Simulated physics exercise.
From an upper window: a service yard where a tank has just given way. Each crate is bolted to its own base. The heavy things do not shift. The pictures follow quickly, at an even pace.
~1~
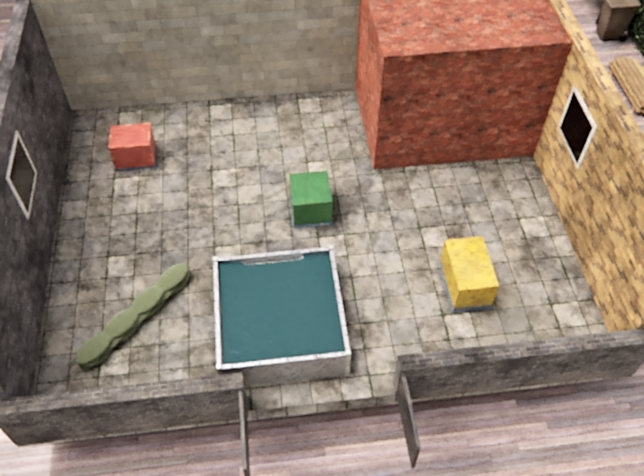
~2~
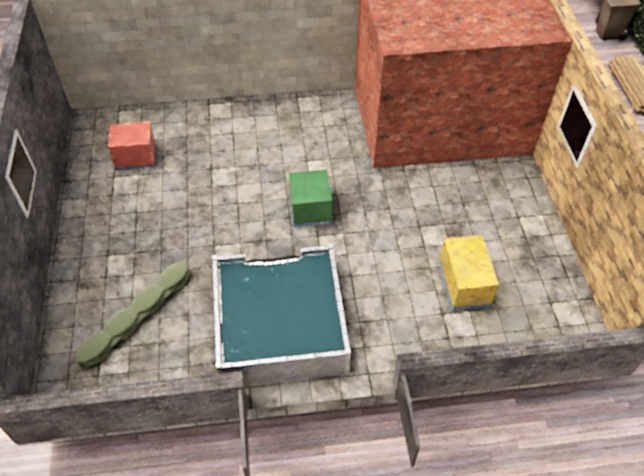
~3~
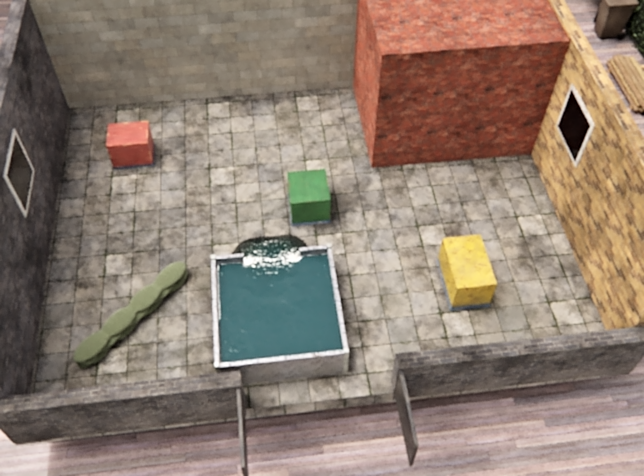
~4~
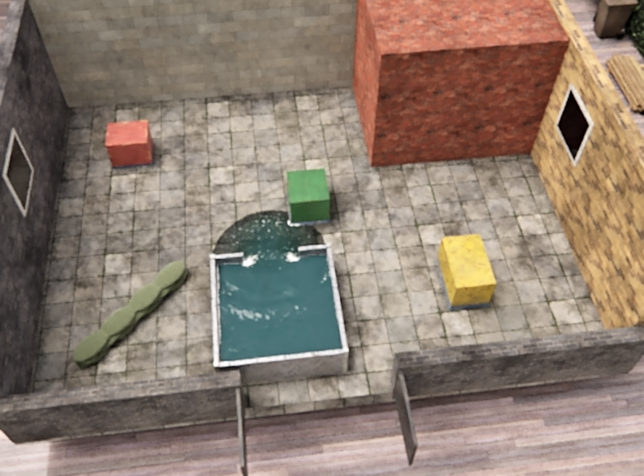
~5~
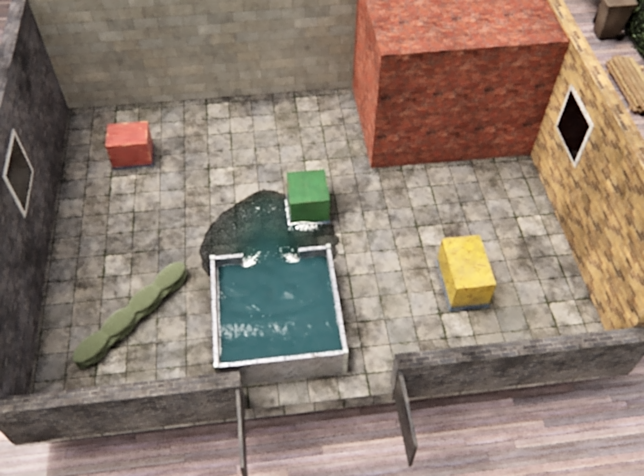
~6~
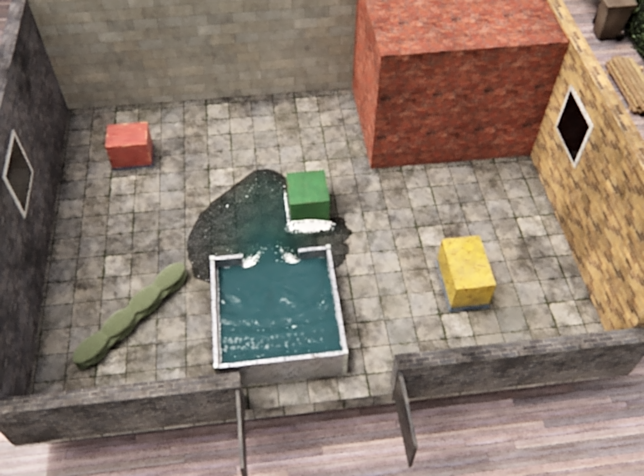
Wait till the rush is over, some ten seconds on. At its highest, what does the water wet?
The red crate gets wet; the yellow crate stays dry; the green crate gets wet.
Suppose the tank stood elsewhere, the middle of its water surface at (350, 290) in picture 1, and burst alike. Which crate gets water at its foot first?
It is the green one.
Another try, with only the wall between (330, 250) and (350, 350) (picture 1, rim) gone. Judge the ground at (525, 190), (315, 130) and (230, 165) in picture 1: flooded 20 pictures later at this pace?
As listed: Under water, free of water, not flooded.
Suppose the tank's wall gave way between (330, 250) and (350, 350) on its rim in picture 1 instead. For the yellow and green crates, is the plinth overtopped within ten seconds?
One by one: The yellow one ends up wet; the green one is wetted.
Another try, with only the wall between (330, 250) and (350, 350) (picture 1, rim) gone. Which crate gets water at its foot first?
It is the yellow one.
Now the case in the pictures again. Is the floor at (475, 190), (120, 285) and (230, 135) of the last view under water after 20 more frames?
In turn: Under water, no water, wet.
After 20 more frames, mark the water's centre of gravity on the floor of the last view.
At about (262, 229).
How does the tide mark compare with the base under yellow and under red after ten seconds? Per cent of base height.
In turn 60 and 190 per cent.
A moment on, water covers 20 % of the floor; the red crate not reached, the yellow crate not reached, the green crate water round its plinth.
Next, water covers 35 % of the floor; the red crate water round its plinth, the yellow crate water round its plinth, the green crate water round its plinth.
Then, water covers 40 % of the floor; the red crate water round its plinth, the yellow crate water round its plinth, the green crate water round its plinth.
Later, water covers 60 % of the floor; the red crate water round its plinth, the yellow crate water round its plinth, the green crate water round its plinth.
In the end, water covers 85 % of the floor; the red crate was topped, the yellow crate stayed above the water, the green crate was topped.
